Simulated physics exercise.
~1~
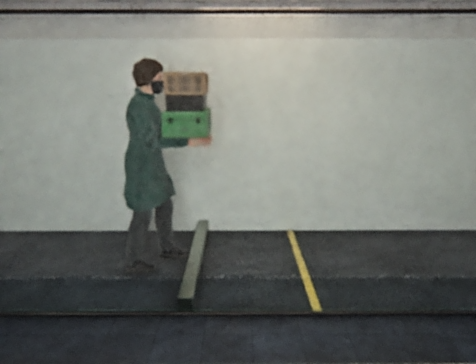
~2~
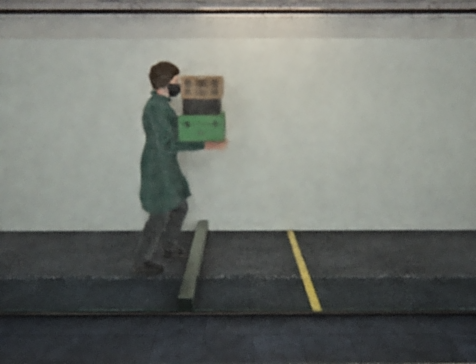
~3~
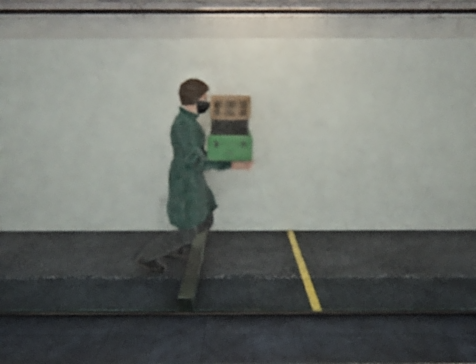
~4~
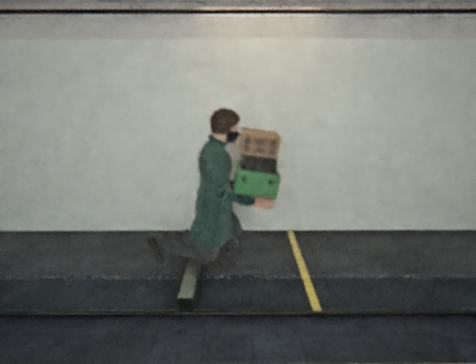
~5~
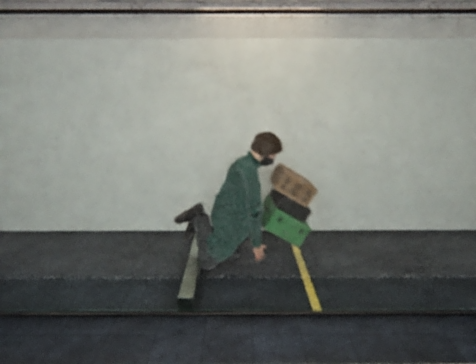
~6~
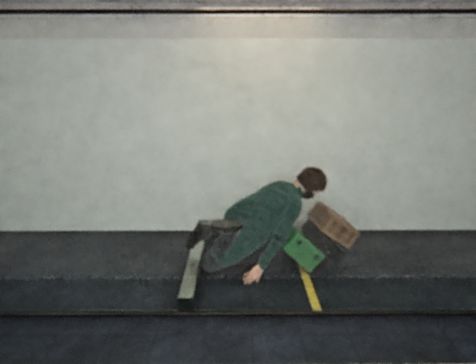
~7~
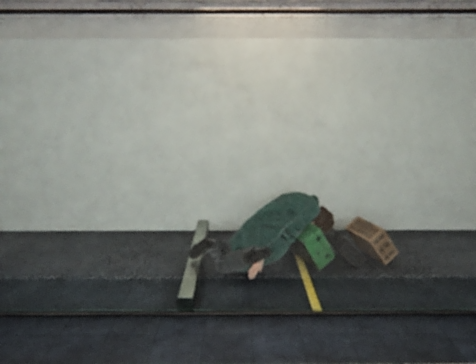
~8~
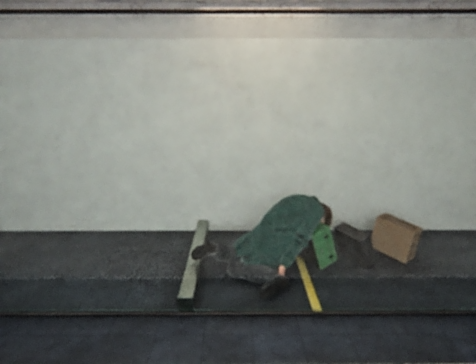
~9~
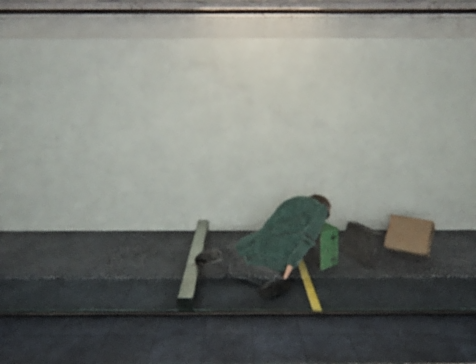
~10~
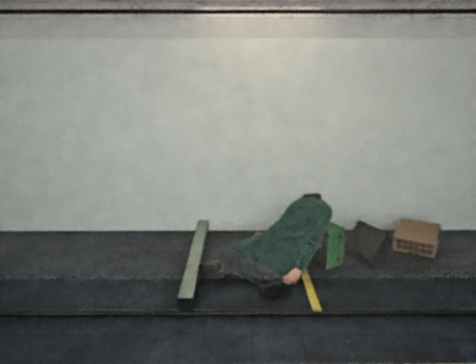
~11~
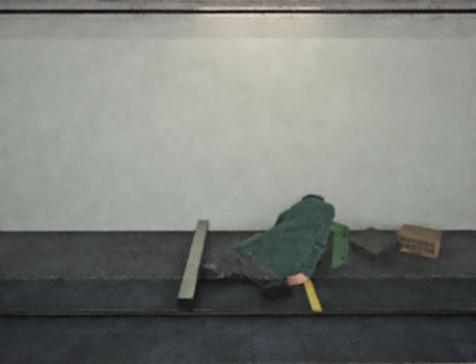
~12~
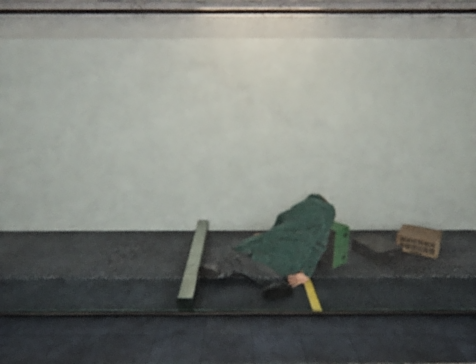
At first, a masked person in a long green coat walks right along a dark platform, carrying a stack of a brown crate, a black box and a green toolbox in both arms. Reaching a low rail, the person's feet catch behind it and the body pitches forward. The stack tips and slides apart as the person drops toward the yellow line. The person lands face down, while the crate and black box tumble farther right. Finally, the person lies slumped across the line, with all three boxes resting beyond it, the crate farthest away.
